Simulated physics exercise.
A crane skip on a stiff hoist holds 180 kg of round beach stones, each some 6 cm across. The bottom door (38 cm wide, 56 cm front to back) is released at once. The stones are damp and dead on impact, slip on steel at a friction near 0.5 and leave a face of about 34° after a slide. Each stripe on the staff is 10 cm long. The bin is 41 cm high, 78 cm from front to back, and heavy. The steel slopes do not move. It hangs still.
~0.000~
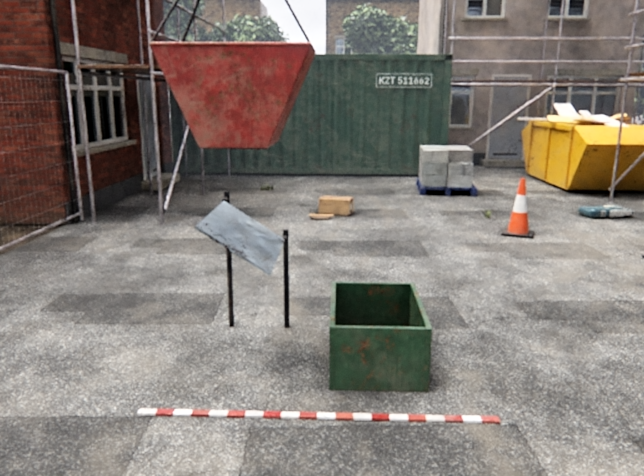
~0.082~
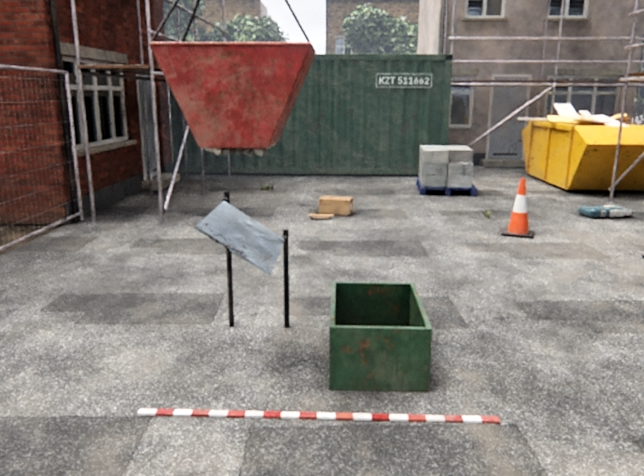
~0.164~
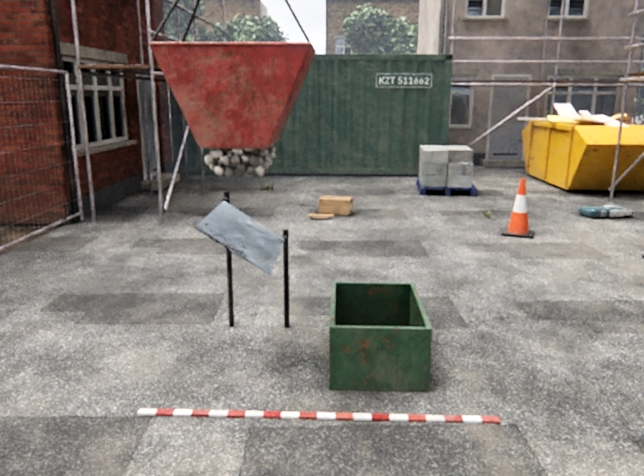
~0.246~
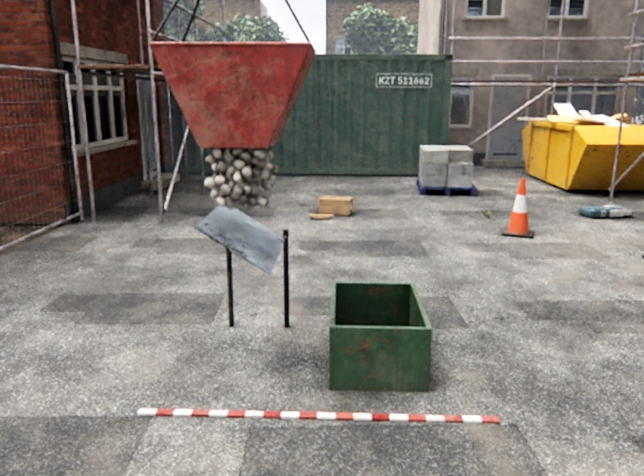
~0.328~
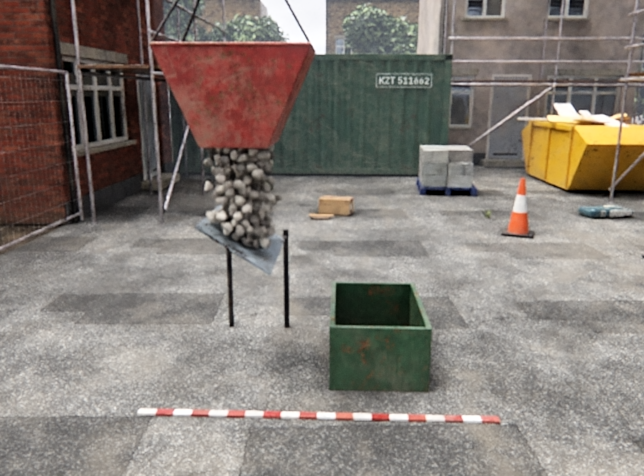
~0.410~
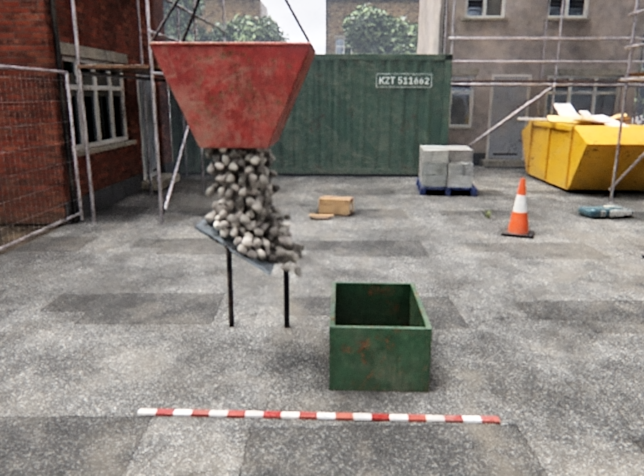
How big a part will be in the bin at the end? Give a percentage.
Close to 32 in a hundred.
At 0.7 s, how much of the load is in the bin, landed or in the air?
Some 10 per cent.
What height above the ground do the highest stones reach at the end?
About 24 cm.
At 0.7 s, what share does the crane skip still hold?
About 0 per cent.
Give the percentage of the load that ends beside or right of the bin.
Some 20 per cent of the load.
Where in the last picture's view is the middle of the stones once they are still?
Their middle is at about (339, 353).
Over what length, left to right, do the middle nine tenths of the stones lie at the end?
About 100 cm.
After 0.7 s, 0 % in the crane skip, 39 % on the steel, 49 % falling or lying left of the bin, 10 % falling or lying in the bin, 2 % falling or lying beside or right of the bin; the stones farthest right are at (402, 344).
After 1.1 s, 0 % in the crane skip, 4 % on the steel, 51 % falling or lying left of the bin, 30 % falling or lying in the bin, 15 % falling or lying beside or right of the bin; the stones farthest right are at (444, 371).
After 1.7 s, 0 % in the crane skip, 48 % falling or lying left of the bin, 32 % falling or lying in the bin, 20 % falling or lying beside or right of the bin; the stones farthest right are at (493, 338).
After 2.6 s, 0 % in the crane skip, 48 % falling or lying left of the bin, 32 % falling or lying in the bin, 20 % falling or lying beside or right of the bin; the stones farthest right are at (504, 336).
After 4.5 s, 0 % in the crane skip, 48 % left of the bin, 32 % in the bin, 20 % beside or right of the bin; the stones farthest right are at (504, 336).
